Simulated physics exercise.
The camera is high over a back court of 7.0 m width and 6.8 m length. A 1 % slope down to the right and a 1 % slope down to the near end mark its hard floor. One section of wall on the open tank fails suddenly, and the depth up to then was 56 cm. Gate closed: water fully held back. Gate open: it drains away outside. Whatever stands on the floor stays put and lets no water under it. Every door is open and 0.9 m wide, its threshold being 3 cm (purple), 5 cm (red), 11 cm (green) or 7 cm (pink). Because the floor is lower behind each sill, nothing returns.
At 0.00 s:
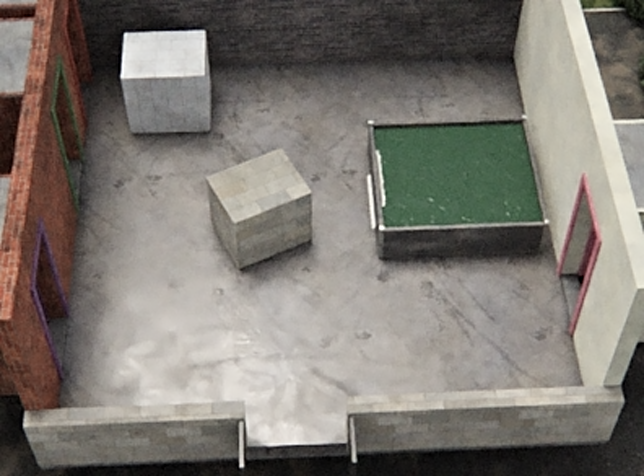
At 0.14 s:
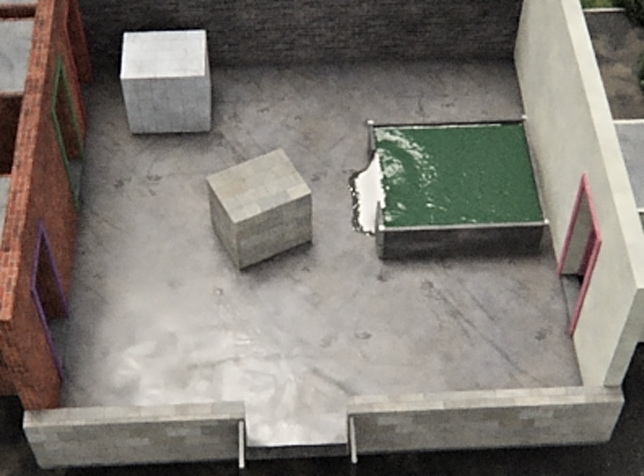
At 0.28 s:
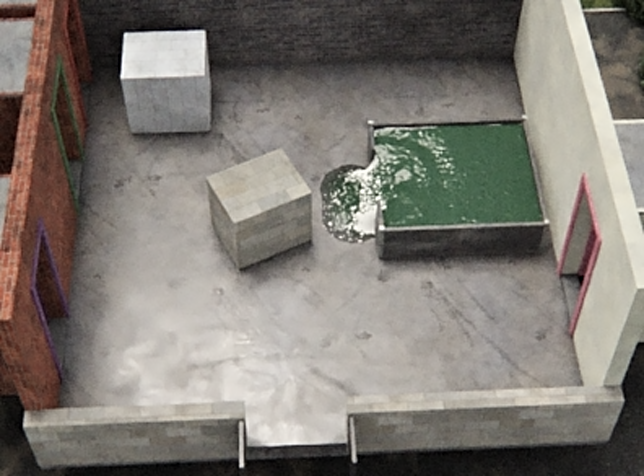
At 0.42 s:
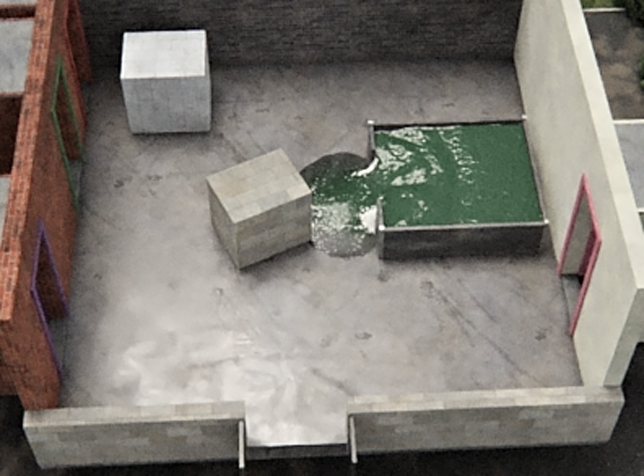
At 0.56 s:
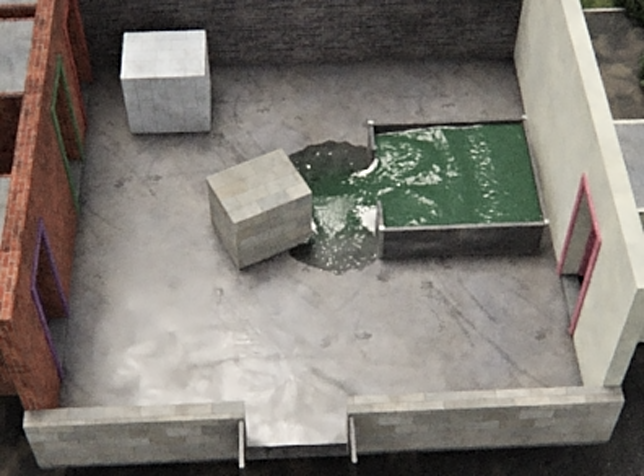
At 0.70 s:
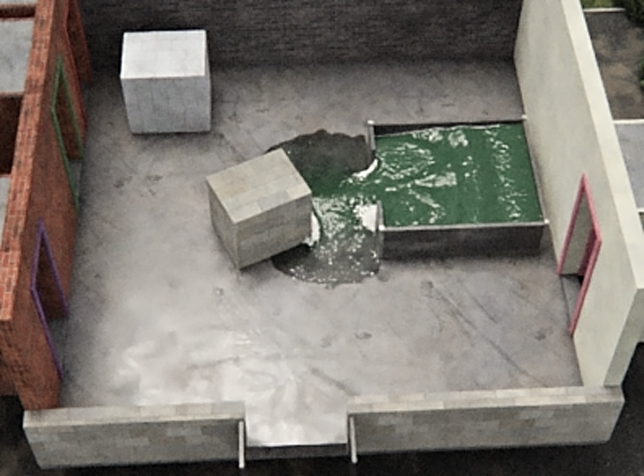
We see a walled courtyard with two blocks and an open tank of green water; the tank's left side gives way, and water pours out leftward, reaches the nearer block and spreads around it across the grey floor.
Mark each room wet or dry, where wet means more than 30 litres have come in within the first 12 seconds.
Purple door - dry, red door - wet, green door - dry, pink door - dry.
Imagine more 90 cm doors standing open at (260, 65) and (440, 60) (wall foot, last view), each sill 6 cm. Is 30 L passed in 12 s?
The first doorway goes beyond and the second stays inside.
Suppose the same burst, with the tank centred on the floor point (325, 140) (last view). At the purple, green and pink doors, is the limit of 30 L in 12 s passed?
So the purple door keeps within it, the green door tops the limit and the pink door keeps within it.
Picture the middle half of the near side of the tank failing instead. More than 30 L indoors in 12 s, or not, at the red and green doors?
Compared with the limit, red is lower and green is lower.
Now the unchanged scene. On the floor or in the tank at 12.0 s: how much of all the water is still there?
I'd put it at some 86 percent still there.
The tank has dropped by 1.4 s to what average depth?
The mean depth is some 43 cm.
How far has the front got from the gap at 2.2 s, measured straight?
Roughly 4.8 m.
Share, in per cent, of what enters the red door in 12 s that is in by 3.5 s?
Roughly 0%.
After 1.4 s water covers 15 % of the floor and is deepest (38 cm) near (307, 223); purple door not reached, red door not reached, green door not reached, pink door not reached.
After 2.2 s water covers 35 % of the floor and is deepest (36 cm) near (307, 213); purple door not reached, red door not reached, green door 2 cm at the sill, 0 L in, pink door not reached.
After 3.5 s water covers 55 % of the floor and is deepest (24 cm) near (307, 223); purple door not reached, red door 8 cm at the sill, 0 L in, green door 10 cm at the sill, 1 L in, pink door not reached.
After 7.0 s water covers 85 % of the floor and is deepest (14 cm) near (307, 223); purple door 3 cm at the sill, 2 L in, red door 8 cm at the sill, 50 L in, green door 7 cm at the sill, 2 L in, pink door 3 cm at the sill, 0 L in.
After 12.0 s water covers 100 % of the floor and is deepest (10 cm) near (573, 405); purple door 3 cm at the sill, 8 L in, red door 2 cm at the sill, 61 L in, green door 3 cm at the sill, 2 L in, pink door 4 cm at the sill, 1 L in.
